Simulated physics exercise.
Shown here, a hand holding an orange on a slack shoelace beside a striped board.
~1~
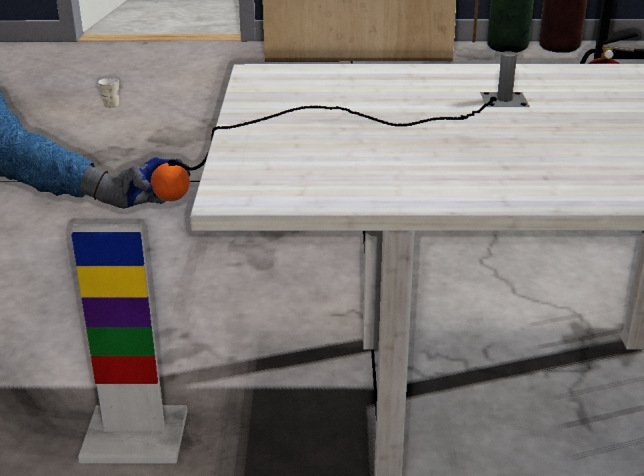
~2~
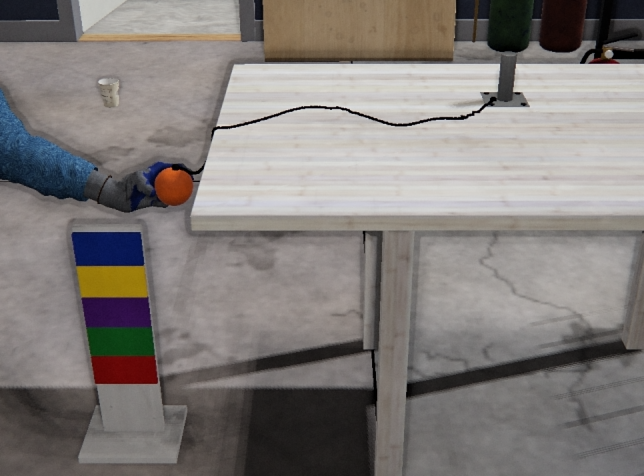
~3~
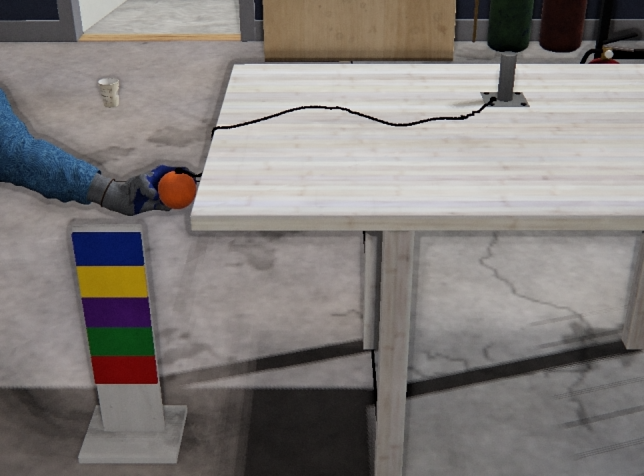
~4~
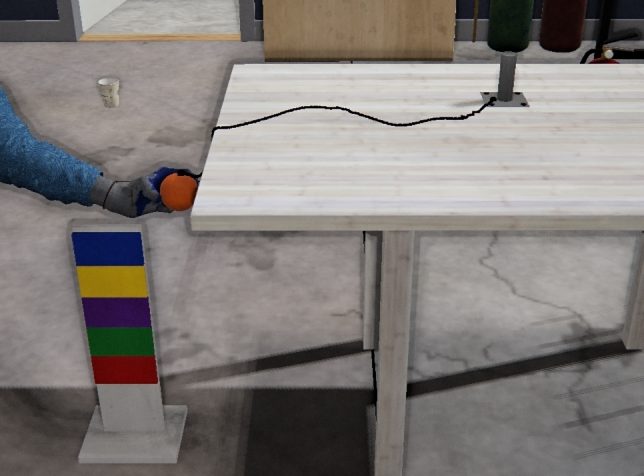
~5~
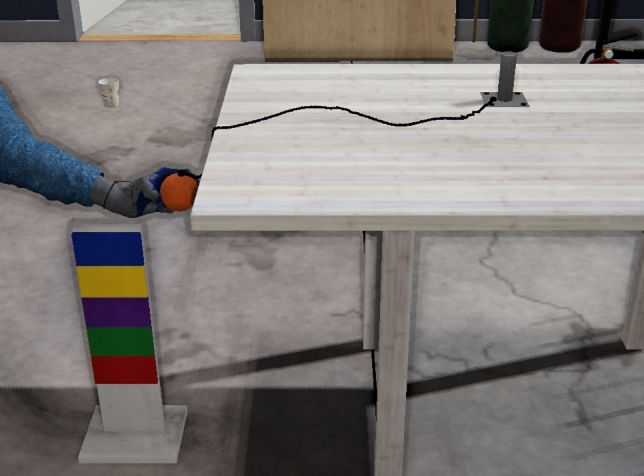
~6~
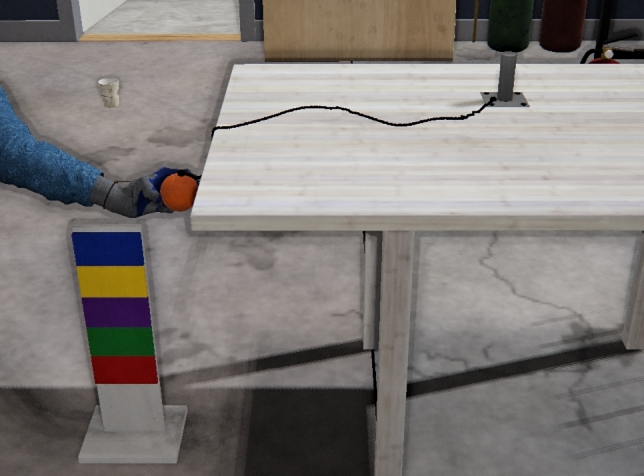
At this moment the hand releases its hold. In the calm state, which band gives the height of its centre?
The yellow band gives it.
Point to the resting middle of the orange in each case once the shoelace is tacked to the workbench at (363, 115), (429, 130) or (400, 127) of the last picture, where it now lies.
Those spots come out as (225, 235), (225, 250) and (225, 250).
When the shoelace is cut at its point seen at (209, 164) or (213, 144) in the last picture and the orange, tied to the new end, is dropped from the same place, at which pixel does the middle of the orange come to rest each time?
Estimated pixels: (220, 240) then (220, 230).
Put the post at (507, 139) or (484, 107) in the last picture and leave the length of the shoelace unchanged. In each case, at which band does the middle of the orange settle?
Purple; purple.
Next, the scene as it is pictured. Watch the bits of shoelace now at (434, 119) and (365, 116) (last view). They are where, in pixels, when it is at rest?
(394, 110) for the first, (317, 118) for the second.
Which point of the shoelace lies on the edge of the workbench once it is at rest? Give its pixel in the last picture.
Around (277, 115).
A little later, orange near (206, 267); level with yellow.
Next, orange near (241, 273); level with yellow.
When it is over, orange near (221, 279); level with yellow. Its middle rests at the yellow band.
